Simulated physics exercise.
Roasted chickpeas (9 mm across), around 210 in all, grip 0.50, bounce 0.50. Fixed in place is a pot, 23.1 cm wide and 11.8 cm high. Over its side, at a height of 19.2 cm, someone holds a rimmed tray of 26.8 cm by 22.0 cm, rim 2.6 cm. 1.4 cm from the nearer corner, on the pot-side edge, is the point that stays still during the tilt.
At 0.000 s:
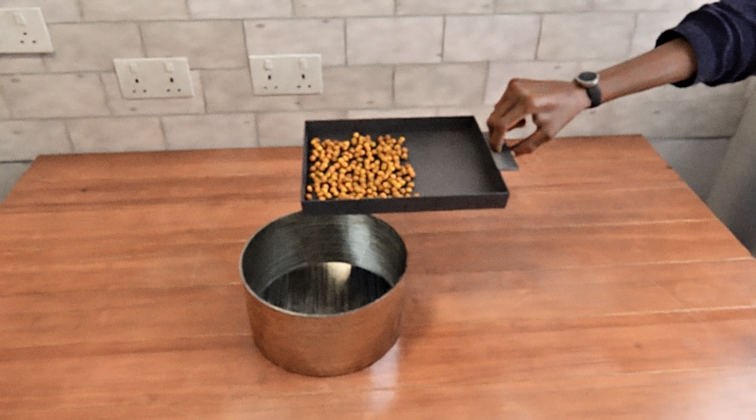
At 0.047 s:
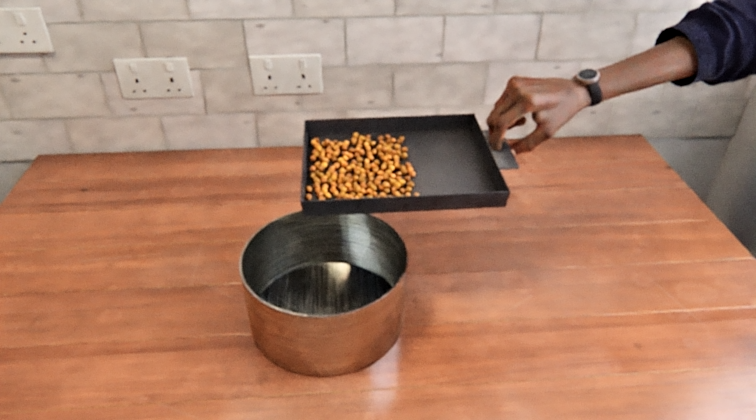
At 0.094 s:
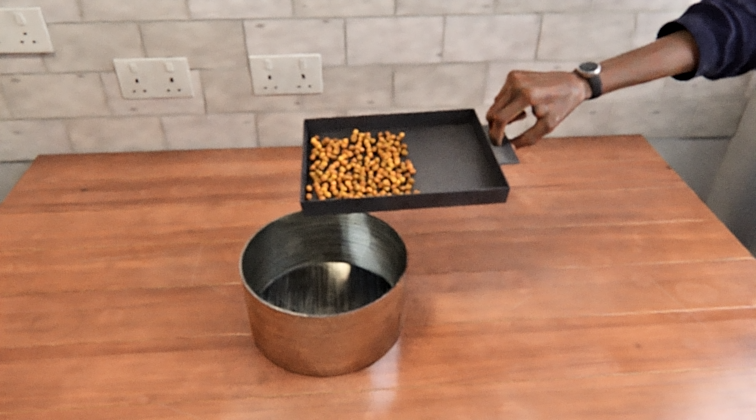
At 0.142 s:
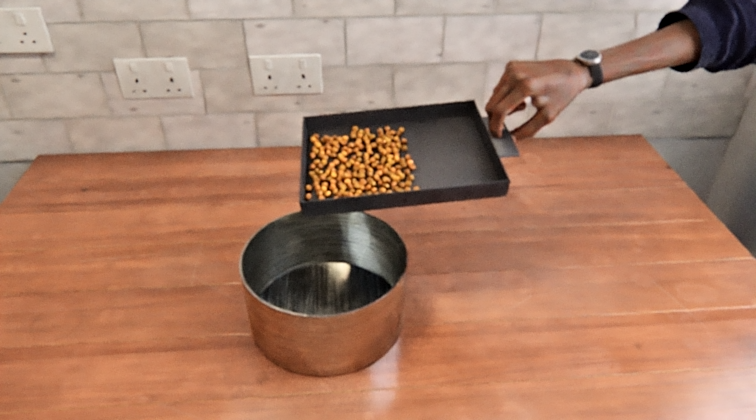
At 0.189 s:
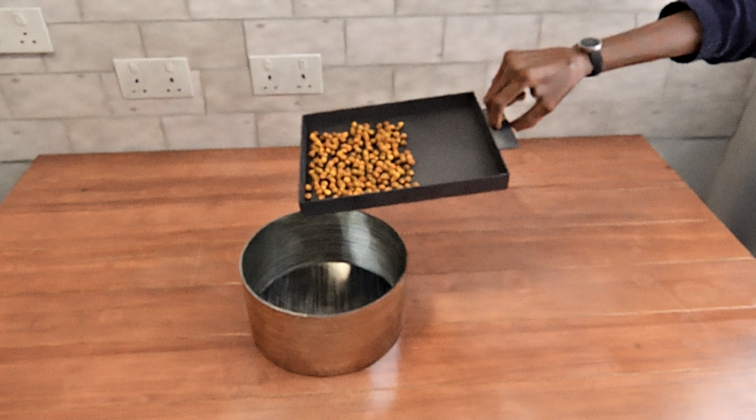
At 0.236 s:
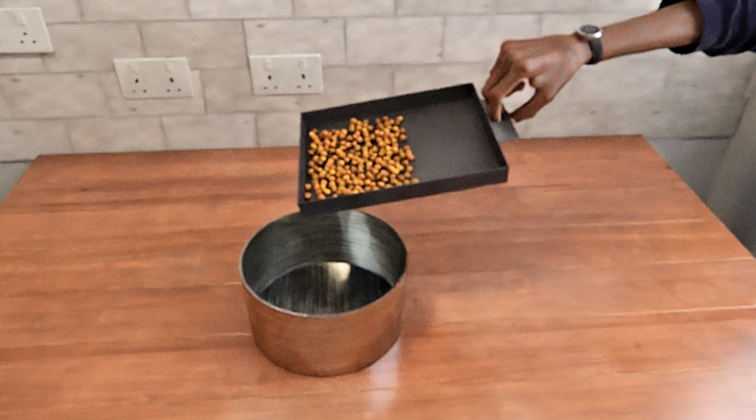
In the video, a hand holds a black rimmed tray of roasted chickpeas above a round metal pot on a wooden table, then gradually raises the tray's right side, tilting it slightly toward the left while the chickpeas stay clustered.
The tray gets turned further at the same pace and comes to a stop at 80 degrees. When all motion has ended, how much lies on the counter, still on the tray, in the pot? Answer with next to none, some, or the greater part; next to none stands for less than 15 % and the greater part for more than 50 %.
Counter: Next to none; tray: The greater part; pot: Next to none.
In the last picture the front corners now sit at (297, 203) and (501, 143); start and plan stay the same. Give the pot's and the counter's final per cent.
In the pot: 5 per cent; on the counter: 0 per cent.
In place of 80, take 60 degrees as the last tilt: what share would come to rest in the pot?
0 per cent.
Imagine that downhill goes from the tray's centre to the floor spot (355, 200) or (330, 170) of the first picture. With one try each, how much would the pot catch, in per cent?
Around 0 % for the first direction, around 0 % for the second.
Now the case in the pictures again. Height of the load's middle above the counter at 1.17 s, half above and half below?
The halfway mark sits at about 26 cm.
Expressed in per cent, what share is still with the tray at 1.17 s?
Roughly 100 per cent.
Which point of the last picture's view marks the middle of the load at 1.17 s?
Load centre est.: (306, 143) px.
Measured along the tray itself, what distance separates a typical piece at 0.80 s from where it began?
Roughly 3 cm.
Then, at 0.80 s, tilt 44 degrees; the tray holds 100 %, the pot 0 %.
After 1.17 s, tilt 65 degrees; the tray holds 100 %, the pot 0 %.
After 1.63 s, tilt 80 degrees; the tray holds 100 %, the pot 0 %.
At rest (1.9 s), counter 0 %, tray 100 %, pot 0 %.
